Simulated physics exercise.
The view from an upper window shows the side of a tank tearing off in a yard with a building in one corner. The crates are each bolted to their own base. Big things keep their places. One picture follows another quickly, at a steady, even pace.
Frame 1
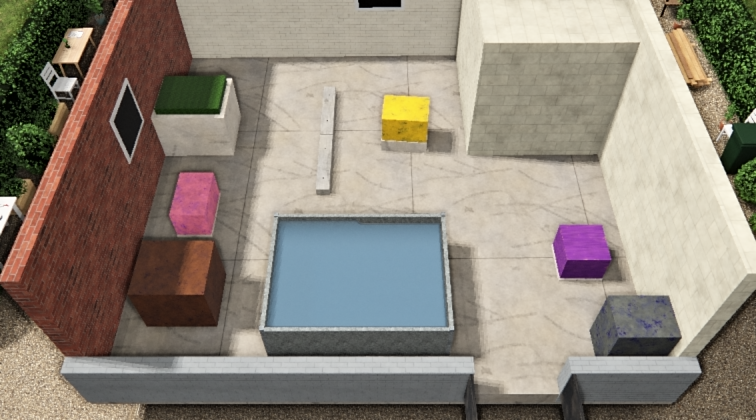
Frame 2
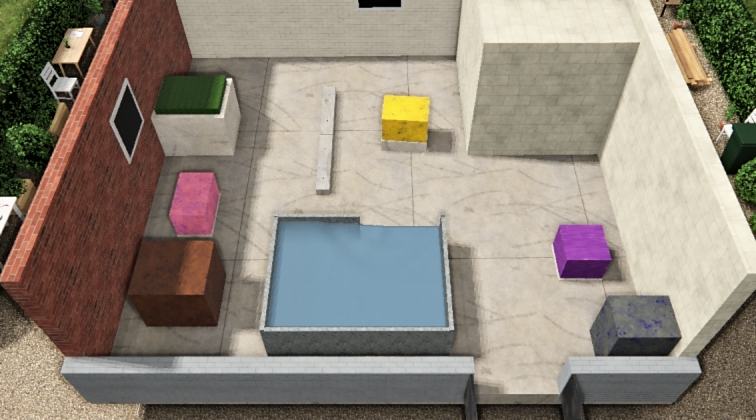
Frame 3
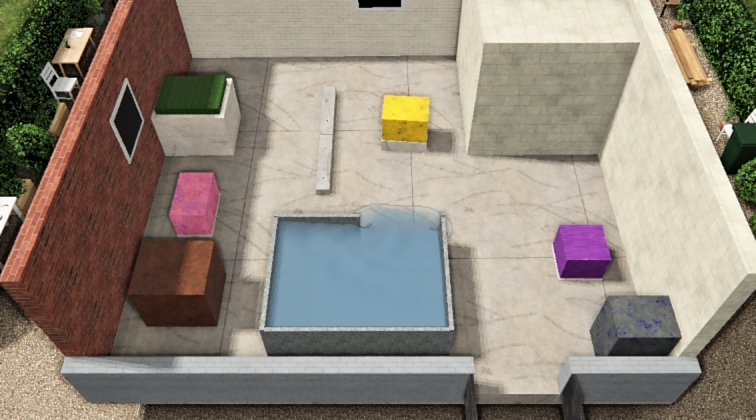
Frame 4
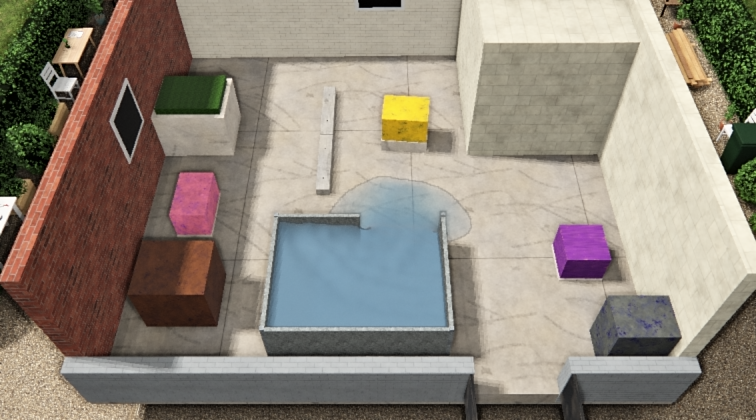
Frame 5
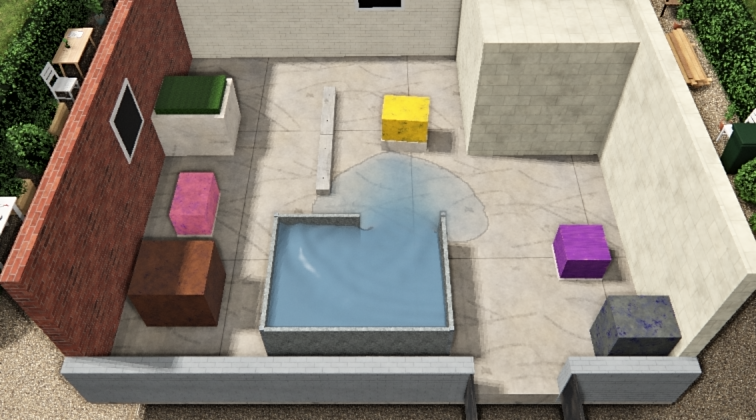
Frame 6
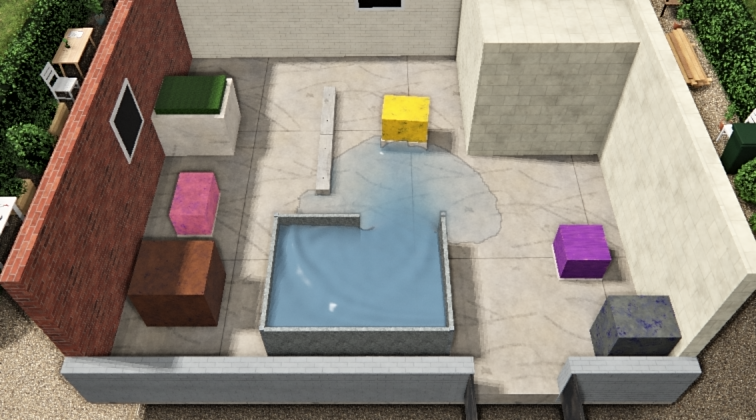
The clip opens on a walled yard with colored blocks and a still, full tank of water. Part of the tank's far side gives way, leaving a gap, and water pours out through it. The water fans across the paving, spreading wider until it reaches the yellow block's base.
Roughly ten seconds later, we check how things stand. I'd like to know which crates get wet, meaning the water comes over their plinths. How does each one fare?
The purple crate does get wet. The yellow crate does get wet. The pink crate does get wet.
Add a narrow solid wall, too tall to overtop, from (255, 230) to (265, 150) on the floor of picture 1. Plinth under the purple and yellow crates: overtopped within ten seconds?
Purple is flooded; yellow is flooded.
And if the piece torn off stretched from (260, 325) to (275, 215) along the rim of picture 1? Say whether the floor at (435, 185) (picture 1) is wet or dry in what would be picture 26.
Result for the point: Spared.
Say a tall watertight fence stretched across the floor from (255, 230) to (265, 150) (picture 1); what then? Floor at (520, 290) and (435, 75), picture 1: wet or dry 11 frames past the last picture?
As listed: Free of water, under water.
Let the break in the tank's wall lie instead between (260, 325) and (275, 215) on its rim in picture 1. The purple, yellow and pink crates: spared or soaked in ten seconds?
The purple crate is reached; the yellow crate is not reached; the pink crate is reached.
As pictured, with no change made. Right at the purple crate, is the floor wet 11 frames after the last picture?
My call for purple: Remains dry.
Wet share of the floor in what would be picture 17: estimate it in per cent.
Around 35 percent.
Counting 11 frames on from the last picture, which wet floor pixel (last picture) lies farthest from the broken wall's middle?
Approximate pixel: (284, 61).
A moment on, water covers 25 % of the floor; the purple crate not reached, the yellow crate water round its plinth, the pink crate not reached.
Next, water covers 35 % of the floor; the purple crate not reached, the yellow crate water round its plinth, the pink crate water round its plinth.
Then, water covers 55 % of the floor; the purple crate water round its plinth, the yellow crate water round its plinth, the pink crate water round its plinth.
Later, water covers 75 % of the floor; the purple crate water round its plinth, the yellow crate water round its plinth, the pink crate water round its plinth.
In the end, water covers 90 % of the floor; the purple crate was topped, the yellow crate was topped, the pink crate was topped.
